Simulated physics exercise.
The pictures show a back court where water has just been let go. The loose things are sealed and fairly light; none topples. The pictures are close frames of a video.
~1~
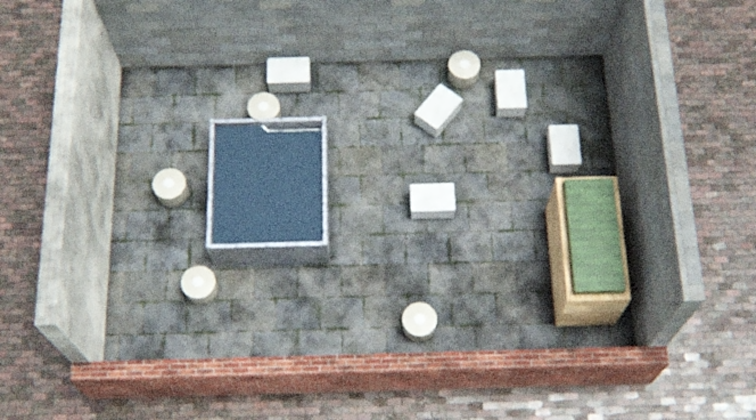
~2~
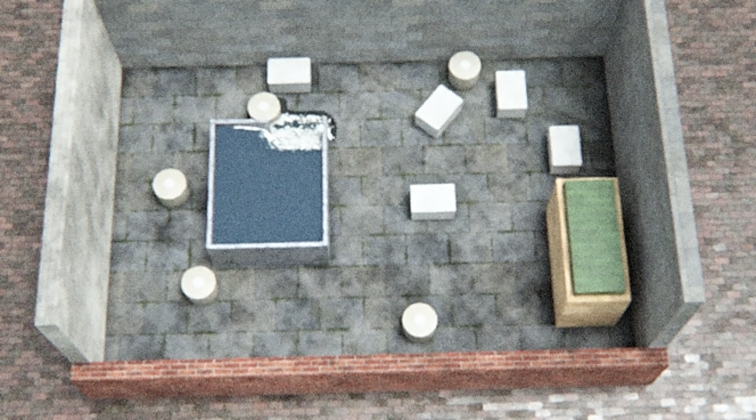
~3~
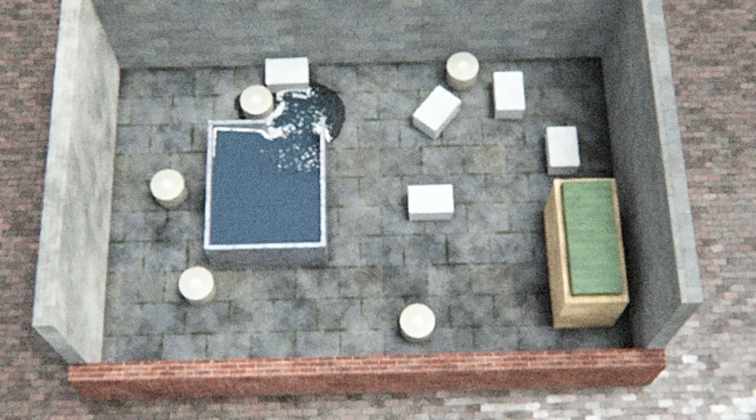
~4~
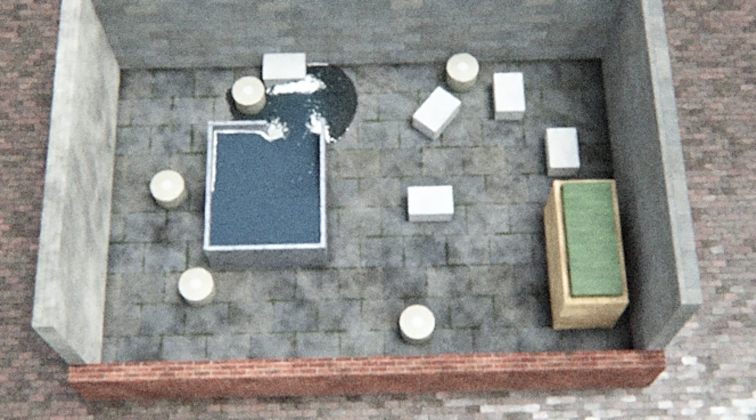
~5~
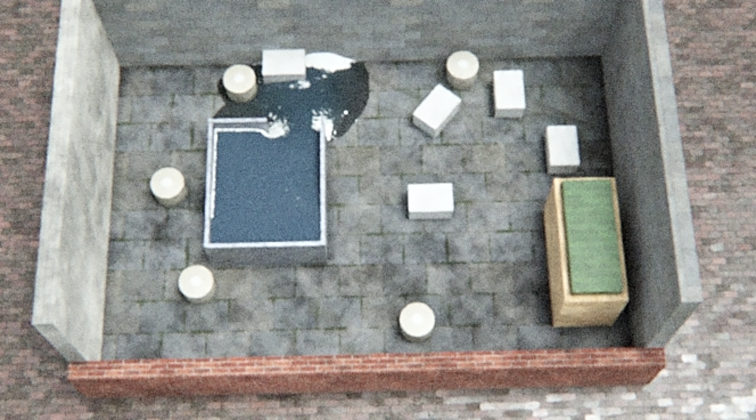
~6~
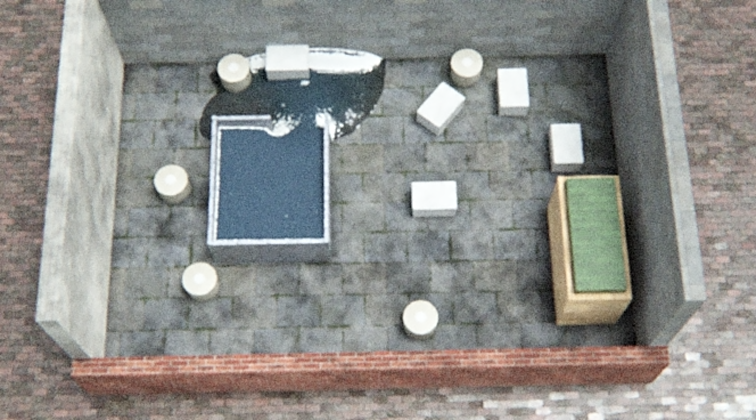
At first, white blocks and pale round tubs stand still in a walled court beside a water-filled tank. Water then pours through the tank's back edge, spreading darkly across the paving to the back wall, and pushes the nearest tub back and left, while a nearby block shifts slightly.
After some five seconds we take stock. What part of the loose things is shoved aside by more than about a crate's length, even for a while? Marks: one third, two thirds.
That comes to at least two thirds.
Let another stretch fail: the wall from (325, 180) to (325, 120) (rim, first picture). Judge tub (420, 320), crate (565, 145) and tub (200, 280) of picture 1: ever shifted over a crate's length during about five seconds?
In turn: Less than that, swept aside, under that.
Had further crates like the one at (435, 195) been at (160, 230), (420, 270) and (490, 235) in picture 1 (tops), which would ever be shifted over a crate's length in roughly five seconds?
In that order: Swept aside, no, short of that.
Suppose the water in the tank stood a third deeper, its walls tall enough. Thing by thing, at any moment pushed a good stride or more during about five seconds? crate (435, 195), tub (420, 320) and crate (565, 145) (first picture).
One after the other: Less than that, less than that, that far or more.
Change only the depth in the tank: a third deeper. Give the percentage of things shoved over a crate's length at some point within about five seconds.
About 80 per cent.
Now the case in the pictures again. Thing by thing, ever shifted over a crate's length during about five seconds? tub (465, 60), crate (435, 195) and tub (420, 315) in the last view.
As listed: Shifted that much, no, no.
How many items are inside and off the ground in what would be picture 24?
The number is 4.
A moment on, 1 of 10 are well off their spots; 1 afloat.
Next, 5 of 10 are well off their spots; 3 afloat.
Later, 6 of 10 are well off their spots; 4 afloat.
In the end, 7 of 10 are well off their spots, and 7 have been at some point; 5 afloat.
